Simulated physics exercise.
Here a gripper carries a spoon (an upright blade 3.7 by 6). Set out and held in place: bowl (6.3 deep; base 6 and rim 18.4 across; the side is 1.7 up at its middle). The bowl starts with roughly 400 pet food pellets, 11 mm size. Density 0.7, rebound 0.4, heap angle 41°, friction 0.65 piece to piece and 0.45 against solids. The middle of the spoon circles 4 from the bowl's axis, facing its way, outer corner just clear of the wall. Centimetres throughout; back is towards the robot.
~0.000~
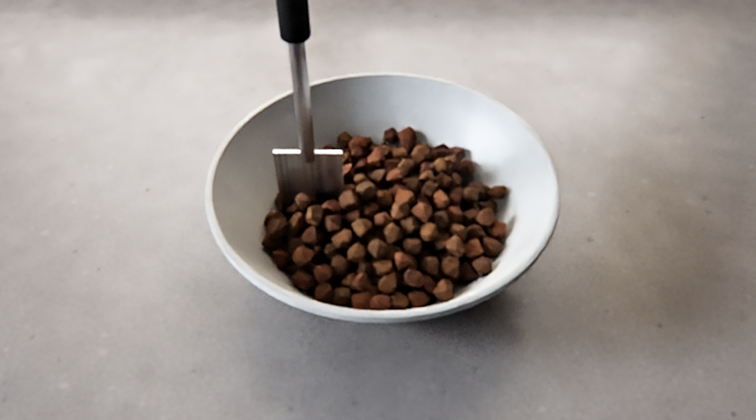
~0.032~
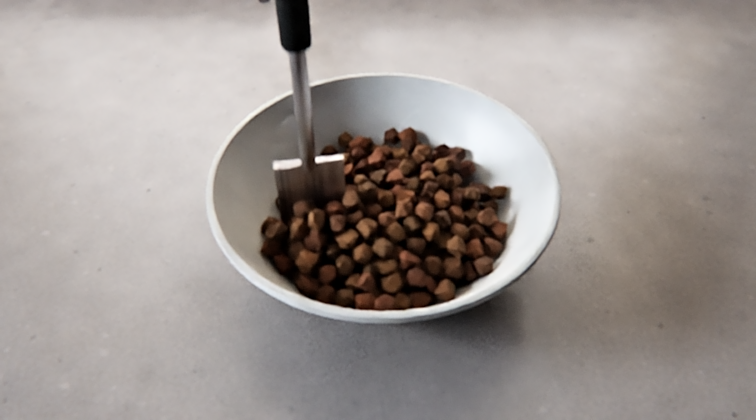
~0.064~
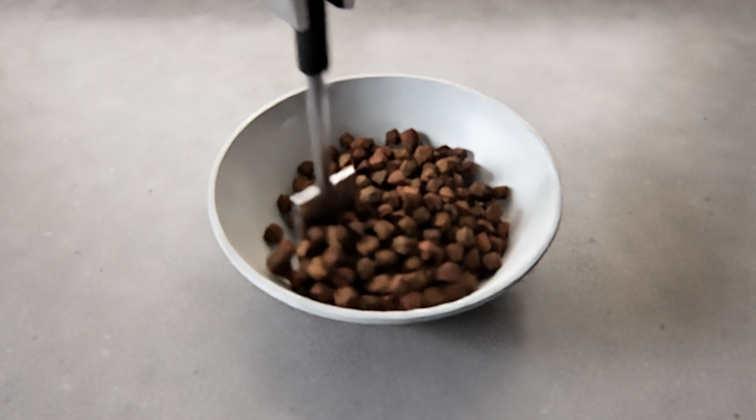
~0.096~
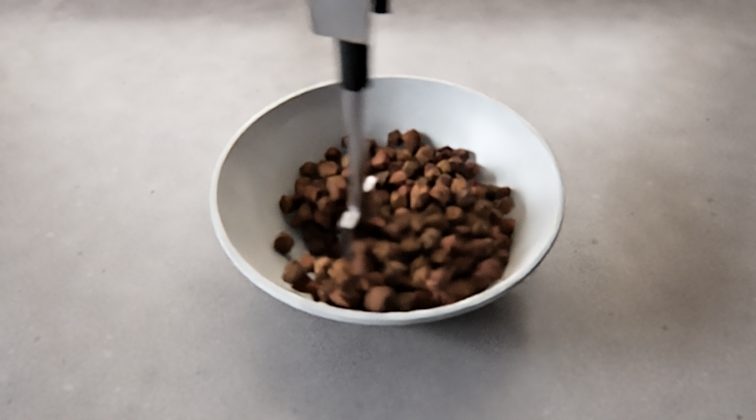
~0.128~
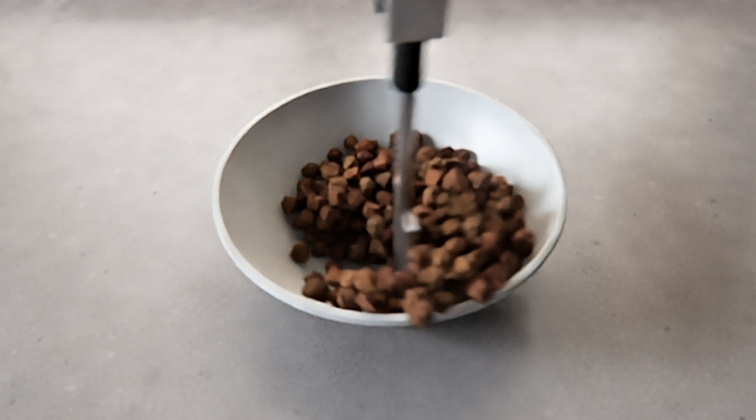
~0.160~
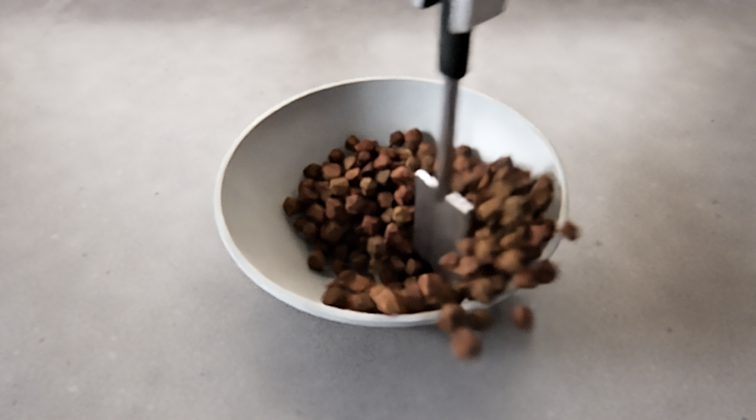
The clip opens on a pale bowl of brown pellets on a grey surface, with a flat metal blade standing in them at the left. A gripper sweeps the blade around the near part of the bowl towards the right, turning it and pushing pellets into a heap, and several tumble over the front right rim.
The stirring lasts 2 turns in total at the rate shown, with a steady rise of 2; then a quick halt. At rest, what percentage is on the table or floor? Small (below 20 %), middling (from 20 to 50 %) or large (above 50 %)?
Answer: Middling; from 20 to 50 % of the pet food pellets finish on the table or floor.
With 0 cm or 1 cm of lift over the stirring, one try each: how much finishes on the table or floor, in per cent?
Some 45 and 35 per cent.
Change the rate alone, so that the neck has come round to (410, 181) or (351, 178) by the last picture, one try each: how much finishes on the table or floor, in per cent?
About 25 and 5 per cent.
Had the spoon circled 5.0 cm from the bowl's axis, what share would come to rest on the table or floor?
In that case some 25 per cent.
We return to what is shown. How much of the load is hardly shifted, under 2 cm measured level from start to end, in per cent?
About 20 per cent.
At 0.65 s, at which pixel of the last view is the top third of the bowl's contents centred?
At about (445, 188).
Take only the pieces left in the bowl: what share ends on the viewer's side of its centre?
Some 50 per cent.
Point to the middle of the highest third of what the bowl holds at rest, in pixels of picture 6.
Near (411, 204).
After 0.40 s, 359° round, highest piece 9 above the table; 310 in the bowl, 65 on the table or floor, 21 in flight or on the tool.
After 0.65 s, 227° round, highest piece 10 above the table; 279 in the bowl, 104 on the table or floor, 13 in flight or on the tool.
After 0.97 s, 0° round, highest piece 6 above the table; 277 in the bowl, 119 on the table or floor.
After 1.67 s, 0° round, highest piece 6 above the table; 277 in the bowl, 119 on the table or floor.
At rest, 277 in the bowl, 119 on the table or floor. That is 30 % on the table or floor.
